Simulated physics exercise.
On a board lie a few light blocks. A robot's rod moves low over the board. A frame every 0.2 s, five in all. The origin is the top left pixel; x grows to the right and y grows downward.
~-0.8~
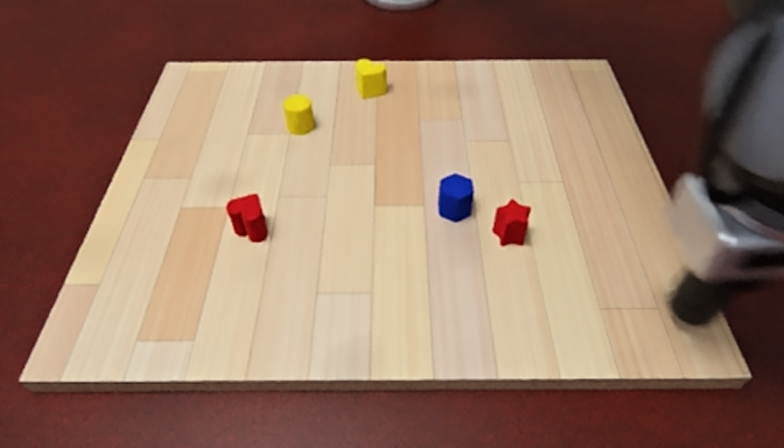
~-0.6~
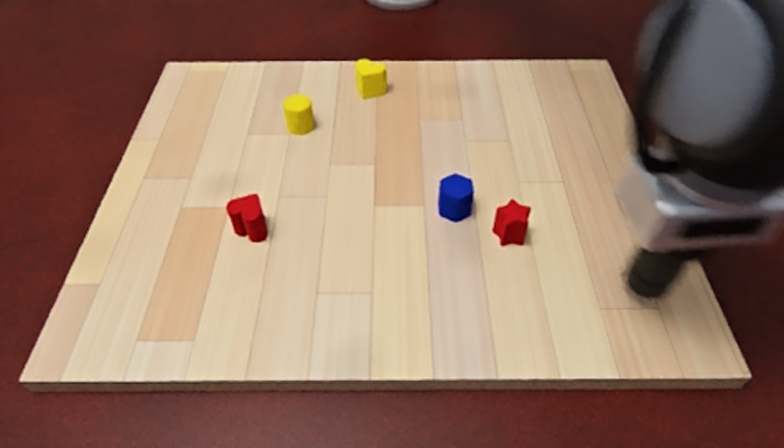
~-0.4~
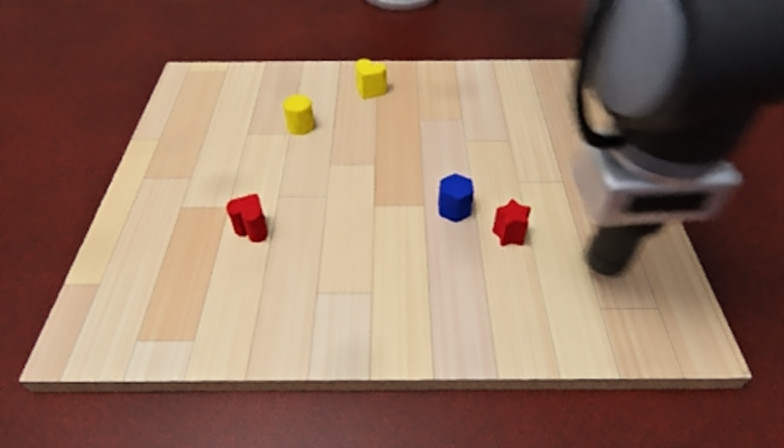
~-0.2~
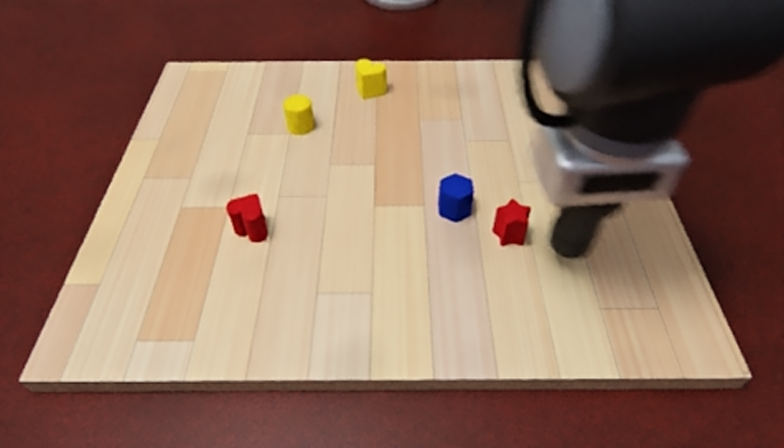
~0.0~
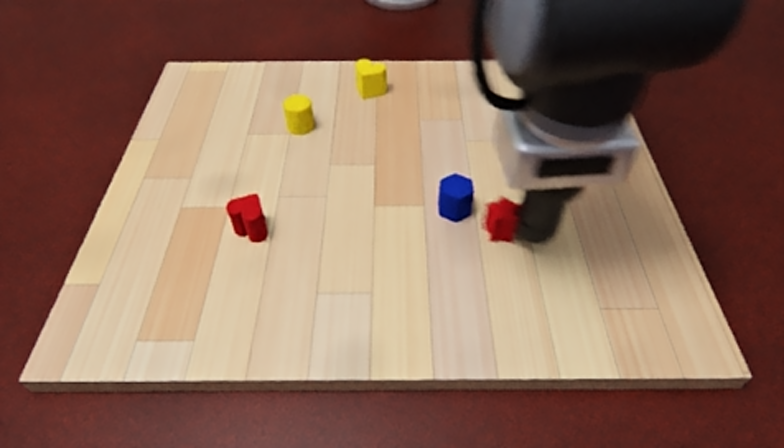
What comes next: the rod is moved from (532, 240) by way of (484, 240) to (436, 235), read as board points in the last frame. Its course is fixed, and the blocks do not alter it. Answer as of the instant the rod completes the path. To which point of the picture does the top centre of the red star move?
My best guess is (410, 197).
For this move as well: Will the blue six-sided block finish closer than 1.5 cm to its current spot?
No, I don't think so.
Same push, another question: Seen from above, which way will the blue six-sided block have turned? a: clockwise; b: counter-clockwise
Answer: A.
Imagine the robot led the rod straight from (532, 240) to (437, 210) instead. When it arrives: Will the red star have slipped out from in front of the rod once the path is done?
That would be a no.
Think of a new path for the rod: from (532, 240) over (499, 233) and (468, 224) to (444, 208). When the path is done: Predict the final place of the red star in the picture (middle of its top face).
Around (414, 185).
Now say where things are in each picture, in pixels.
Lower end of the rod (691, 307), tops of blocks, blue six-sided block (457, 185), red star (515, 211), in the first frame.
Rod (647, 282), blocks as before, in the second frame.
Rod (606, 260), blocks as before, in the third frame.
Rod (569, 243), blocks as before, in the fourth frame.
Rod (535, 229), blue six-sided block (457, 185), red star (505, 208), in the fifth frame.
What follows on the original path. Halfway along, rod (486, 229); blue six-sided block (446, 180), turned 25° clockwise; red star (457, 203).
At the end, rod (437, 224); blue six-sided block (434, 175), turned 70° clockwise; red star (410, 197), turned 15° clockwise.
